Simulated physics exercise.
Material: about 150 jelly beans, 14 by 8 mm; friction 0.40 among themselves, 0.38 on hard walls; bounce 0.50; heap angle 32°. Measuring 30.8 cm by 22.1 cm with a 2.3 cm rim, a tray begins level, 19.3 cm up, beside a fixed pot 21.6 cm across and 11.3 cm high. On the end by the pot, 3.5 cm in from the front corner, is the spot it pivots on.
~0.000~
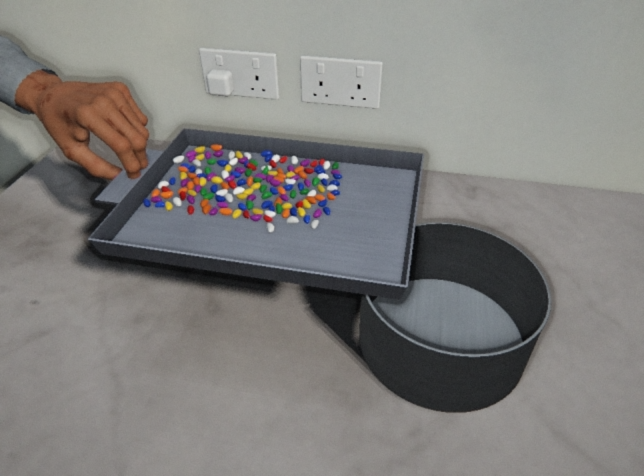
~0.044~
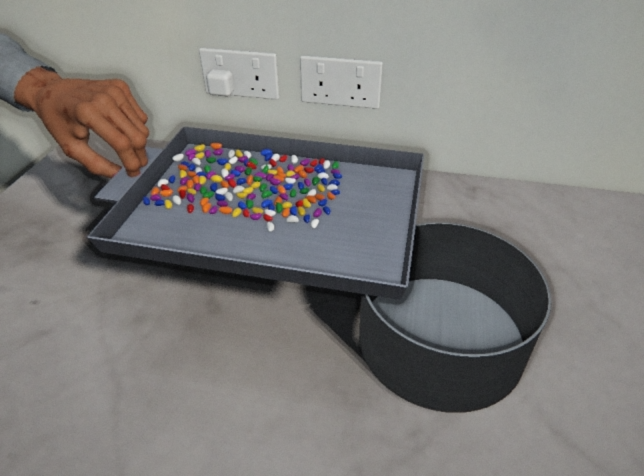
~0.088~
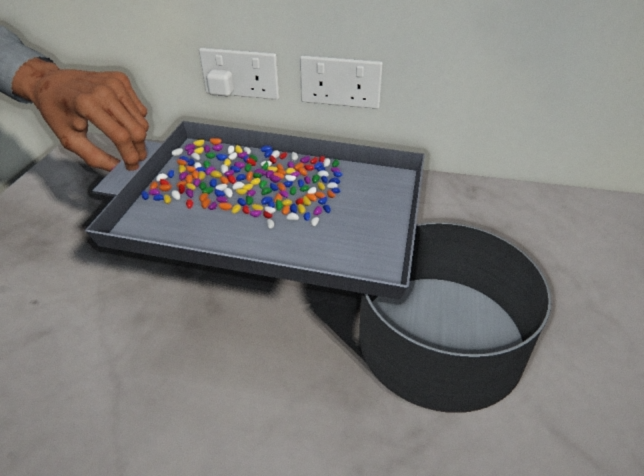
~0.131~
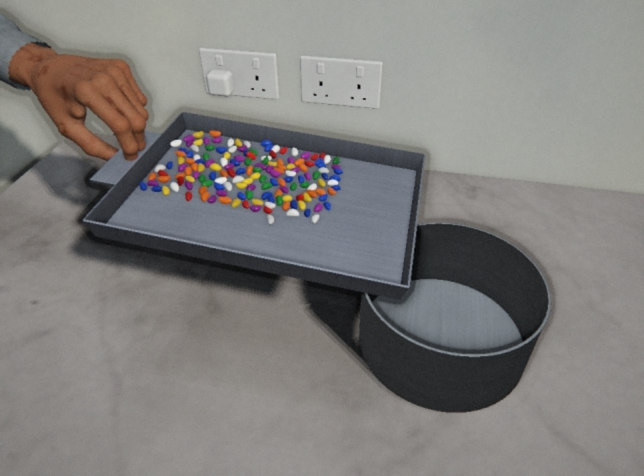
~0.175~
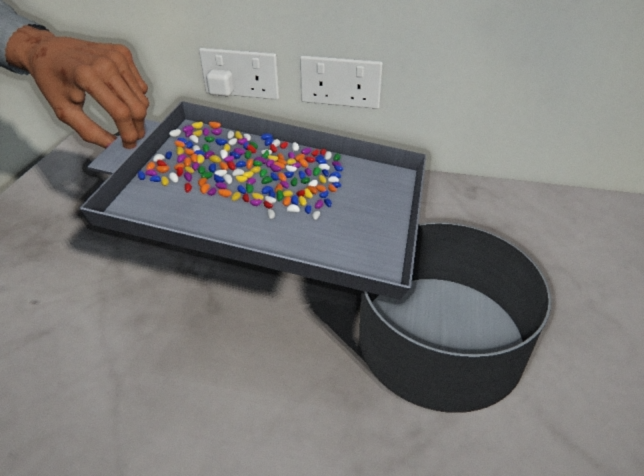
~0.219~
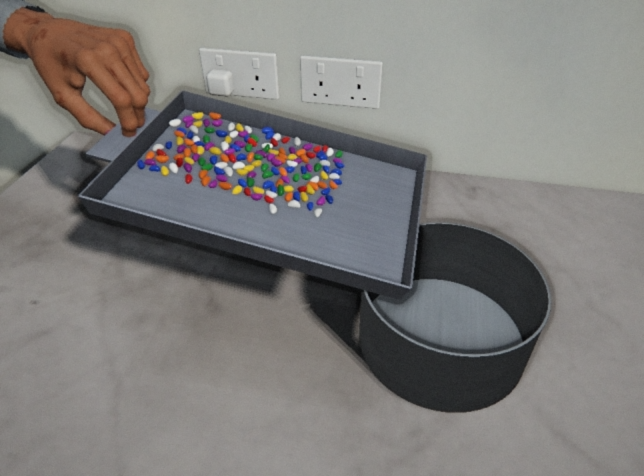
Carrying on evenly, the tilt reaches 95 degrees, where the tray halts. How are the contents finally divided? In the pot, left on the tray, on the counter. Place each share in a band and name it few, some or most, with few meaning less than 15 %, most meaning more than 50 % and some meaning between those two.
In the end: Pot most, tray few, counter few.
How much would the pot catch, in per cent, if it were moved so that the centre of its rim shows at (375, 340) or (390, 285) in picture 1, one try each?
Close to 25 in a hundred, then close to 70 in a hundred.
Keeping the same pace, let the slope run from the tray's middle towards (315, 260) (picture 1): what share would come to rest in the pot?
The share would be about 0 percent.
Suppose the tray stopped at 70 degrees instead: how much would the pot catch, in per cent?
I'd expect some 25 per cent in the pot.
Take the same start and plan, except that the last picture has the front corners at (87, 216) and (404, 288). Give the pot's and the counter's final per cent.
Pot: 0, counter: 100.
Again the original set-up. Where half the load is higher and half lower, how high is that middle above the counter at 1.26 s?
Roughly 20 centimetres.
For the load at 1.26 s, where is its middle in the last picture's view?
Approximately (422, 205) in the final picture.
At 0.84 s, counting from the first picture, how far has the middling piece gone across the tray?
18 cm.
After 0.84 s, tilt 50 degrees; the tray holds 100 %, the pot 0 %.
After 1.26 s, tilt 77 degrees; the tray holds 75 %, the pot 25 %.
After 1.76 s, tilt 95 degrees; the tray holds 20 %, the pot 65 %.
In the end, at 3.2 s, pot 95 %, tray 0 %, counter 5 %.
